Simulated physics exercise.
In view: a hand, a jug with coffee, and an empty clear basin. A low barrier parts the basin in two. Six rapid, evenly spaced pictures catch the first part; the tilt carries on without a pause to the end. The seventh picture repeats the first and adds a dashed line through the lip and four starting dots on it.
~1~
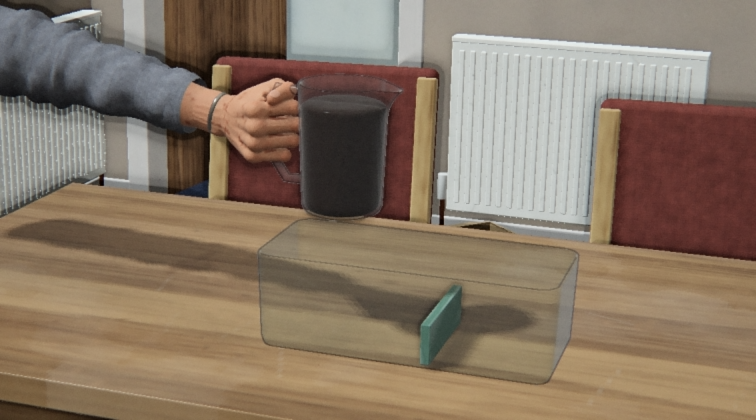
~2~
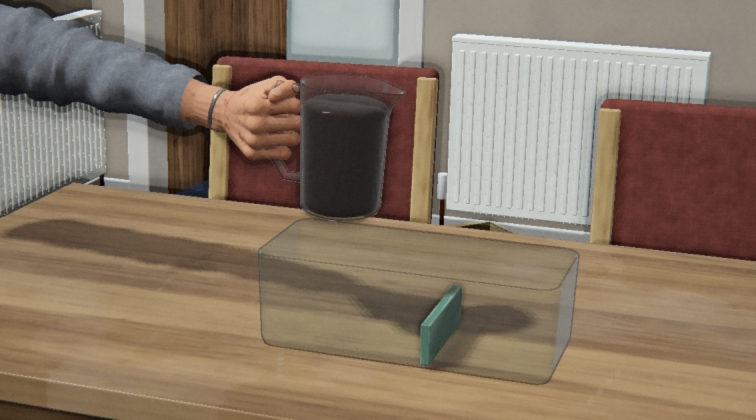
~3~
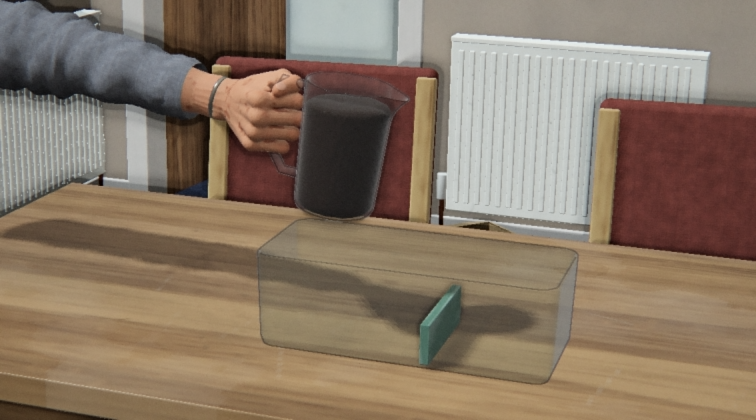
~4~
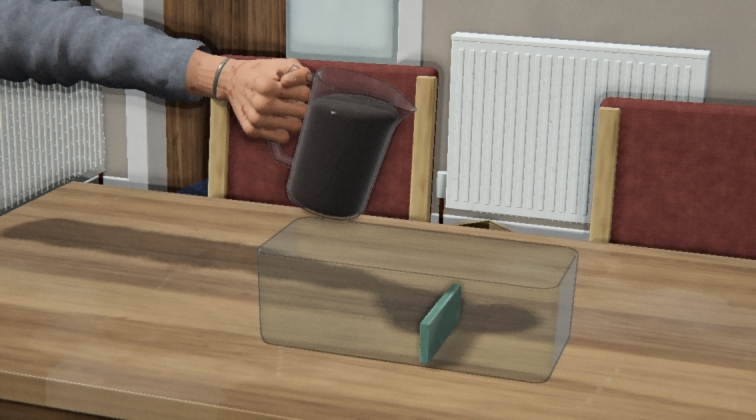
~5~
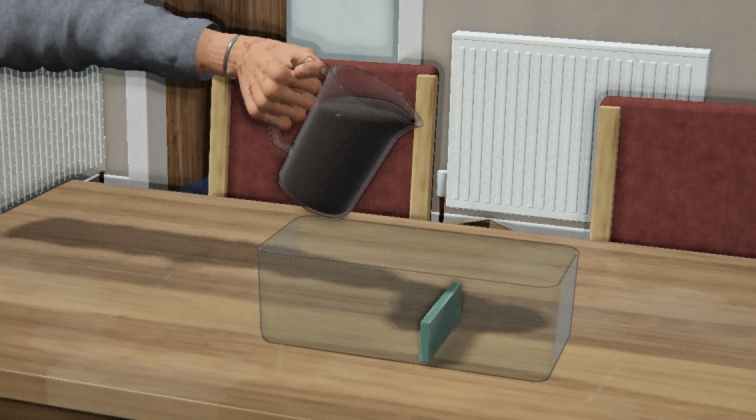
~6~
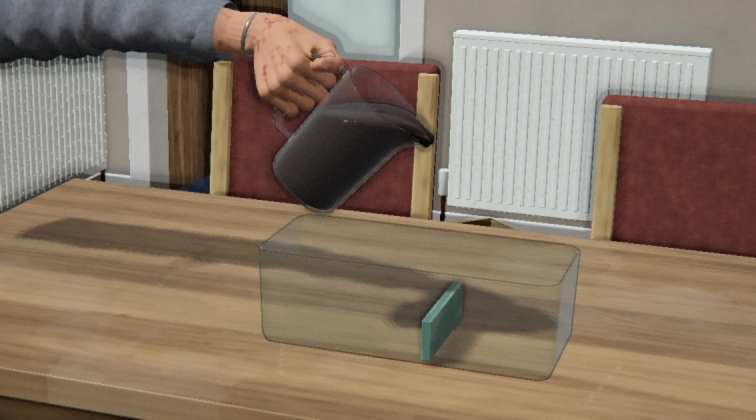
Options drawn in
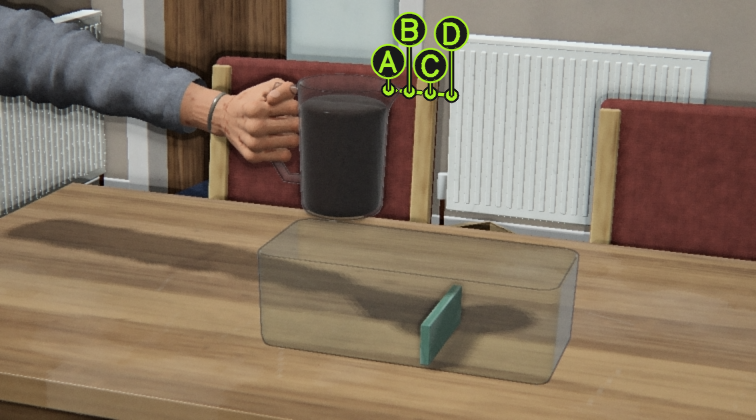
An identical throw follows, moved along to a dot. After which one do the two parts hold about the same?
A beats the others.
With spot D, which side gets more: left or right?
The right one.
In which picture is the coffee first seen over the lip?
In picture 6.
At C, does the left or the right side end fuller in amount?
The right one.
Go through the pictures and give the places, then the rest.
Upright, lip at (401, 91); basin from (262, 342) to (552, 384); top of the wall at (442, 304); nothing has left yet.
Upright, lip at (403, 93); nothing has left yet.
Tipped about 8°, lip at (407, 100); nothing has left yet.
Tipped about 16°, lip at (414, 110); nothing has left yet.
Tipped about 28°, lip at (421, 125); nothing has left yet.
Tipped about 41°, lip at (426, 143); coffee is over the lip, down to (426, 143).
On the marked copy, A at (388, 89); B at (409, 91); C at (430, 93); D at (451, 95).
Choosing A, about 49 % ends left of the wall and 50 % right of it.
Choosing B, about 11 % ends left of the wall and 87 % right of it.
Choosing C, about 3 % ends left of the wall and 95 % right of it.
Choosing D, about 8 % ends left of the wall and 88 % right of it; 4 % is lost outside.
